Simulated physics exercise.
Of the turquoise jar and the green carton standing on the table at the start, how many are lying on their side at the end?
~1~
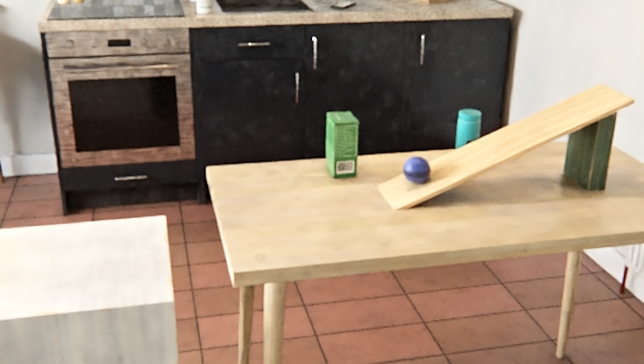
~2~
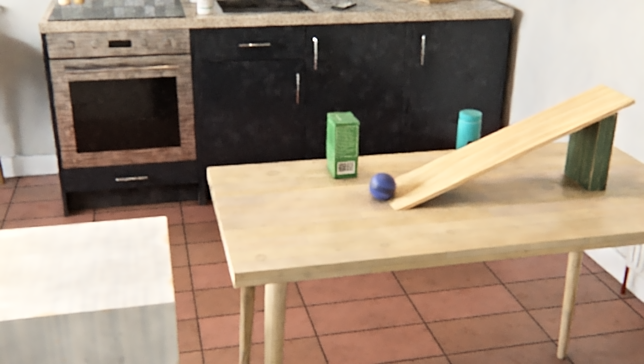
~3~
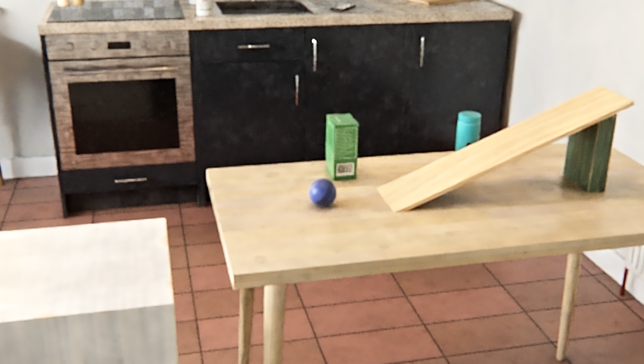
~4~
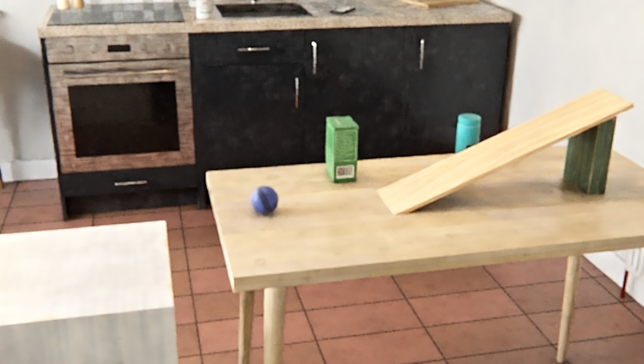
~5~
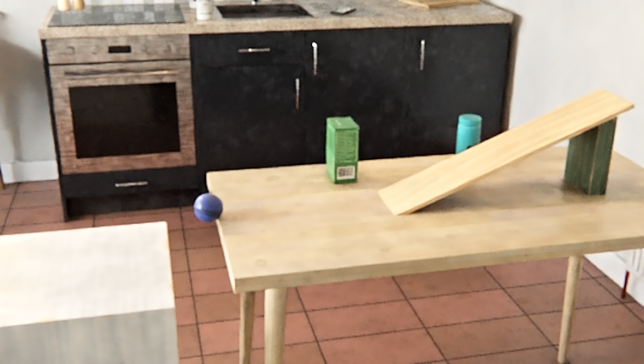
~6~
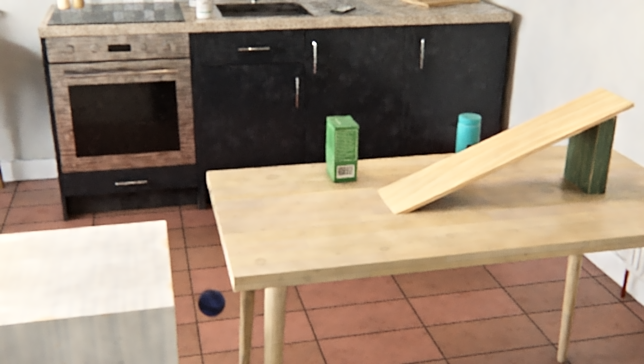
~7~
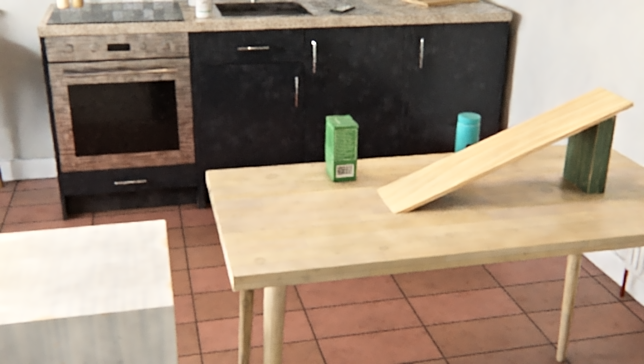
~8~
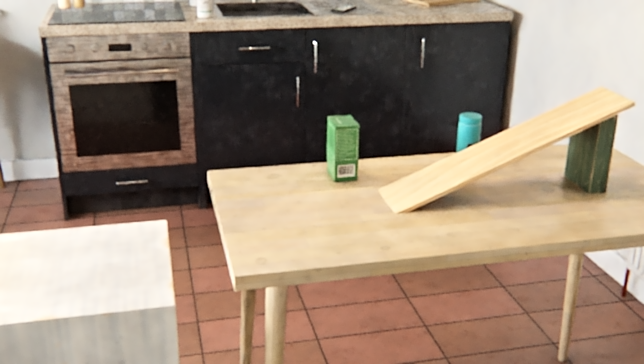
None of them are lying on their side. Both the turquoise jar and the green carton are still upright on the table.
A blue ball rolls off the foot of a wooden ramp propped on a green block, on a pale wooden table in a kitchen. It travels left across the tabletop, passing in front of a green carton, while a turquoise jar stands behind the ramp. The ball reaches the left edge of the table and goes over it. Instead of reaching the lower white top on the left, it drops into the gap between the two surfaces. It then disappears from view, leaving the carton and jar standing where they were.
